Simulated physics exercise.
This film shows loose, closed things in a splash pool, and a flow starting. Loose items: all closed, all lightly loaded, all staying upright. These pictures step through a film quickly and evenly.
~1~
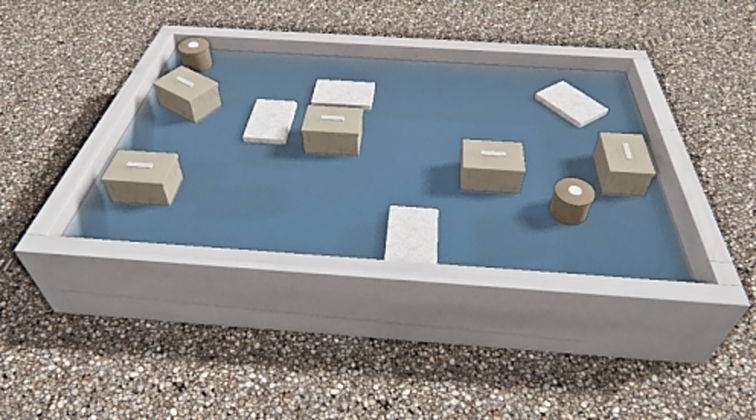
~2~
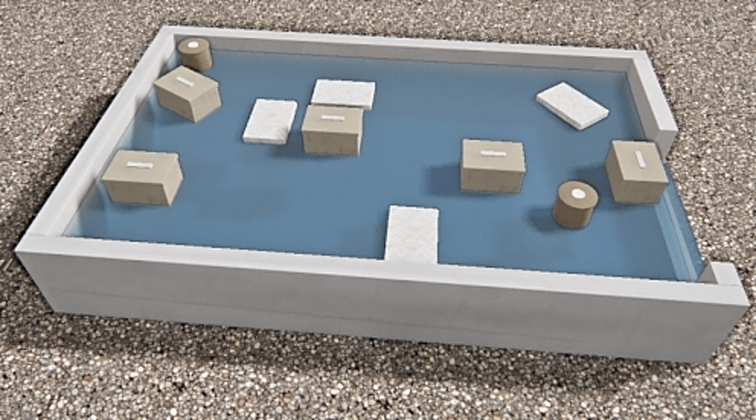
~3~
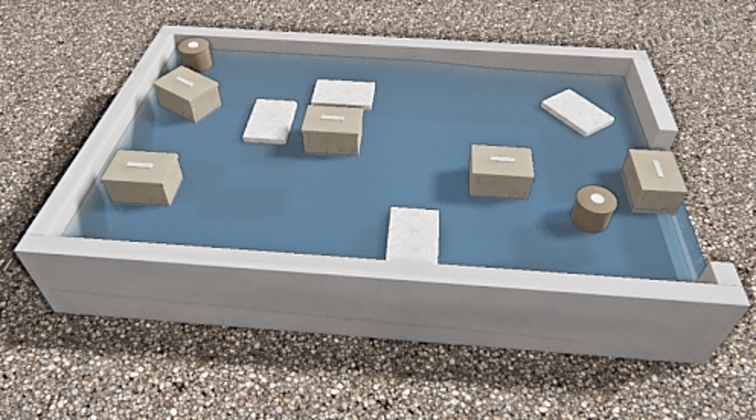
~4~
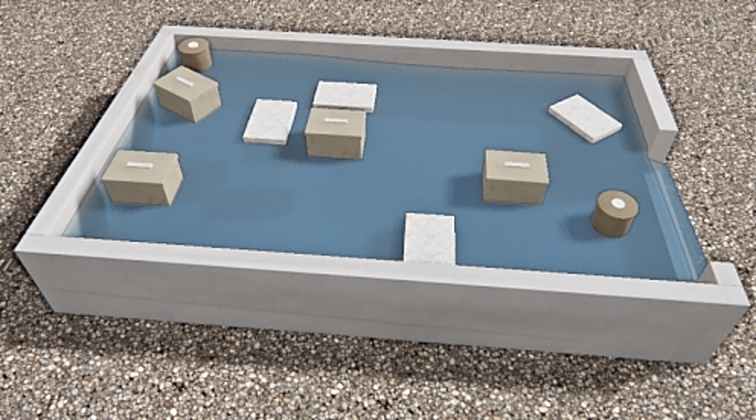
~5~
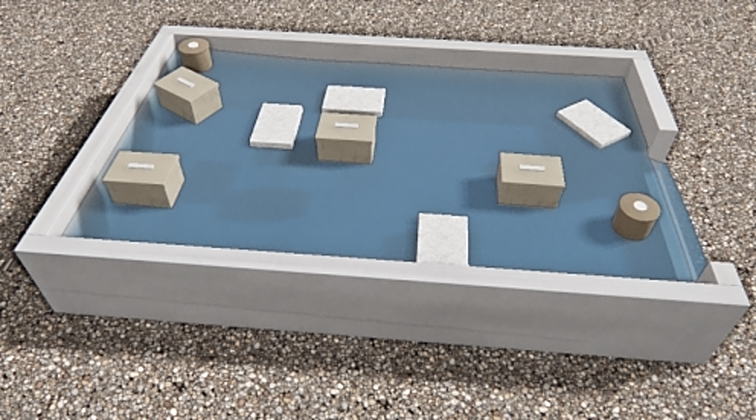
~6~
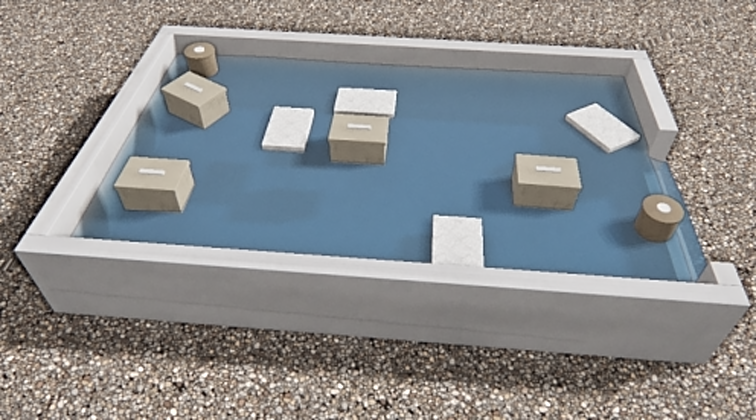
Part of a pool's right wall opens, and floating boxes and tubs drift right.
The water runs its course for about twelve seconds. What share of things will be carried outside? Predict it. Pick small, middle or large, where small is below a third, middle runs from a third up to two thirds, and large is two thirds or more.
Middle.
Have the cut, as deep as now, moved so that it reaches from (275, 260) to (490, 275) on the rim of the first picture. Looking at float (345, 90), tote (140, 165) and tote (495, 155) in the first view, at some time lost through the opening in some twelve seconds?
Going through them, number one is held back, number two is held back and number three is flushed away.
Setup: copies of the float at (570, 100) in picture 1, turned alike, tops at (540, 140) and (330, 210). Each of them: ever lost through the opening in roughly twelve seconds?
Exits, remains.
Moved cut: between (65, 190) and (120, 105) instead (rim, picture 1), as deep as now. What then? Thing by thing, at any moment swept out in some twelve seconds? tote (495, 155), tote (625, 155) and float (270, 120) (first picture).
In sequence - stays put, stays put, departs.
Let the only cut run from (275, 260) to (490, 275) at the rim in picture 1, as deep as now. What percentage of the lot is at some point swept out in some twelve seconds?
About 40 percent, I'd say.
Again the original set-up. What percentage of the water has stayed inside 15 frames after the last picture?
70 %.
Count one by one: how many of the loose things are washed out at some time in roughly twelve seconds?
The answer is 5.
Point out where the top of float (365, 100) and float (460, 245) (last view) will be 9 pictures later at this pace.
(397, 108) and (543, 258), give or take.
A moment on, 2 of 11 are out; 9 afloat.
Next, 4 of 11 are out; 7 afloat.
Later, 4 of 11 are out; 7 afloat.
In the end, 5 of 11 are out; 6 afloat.
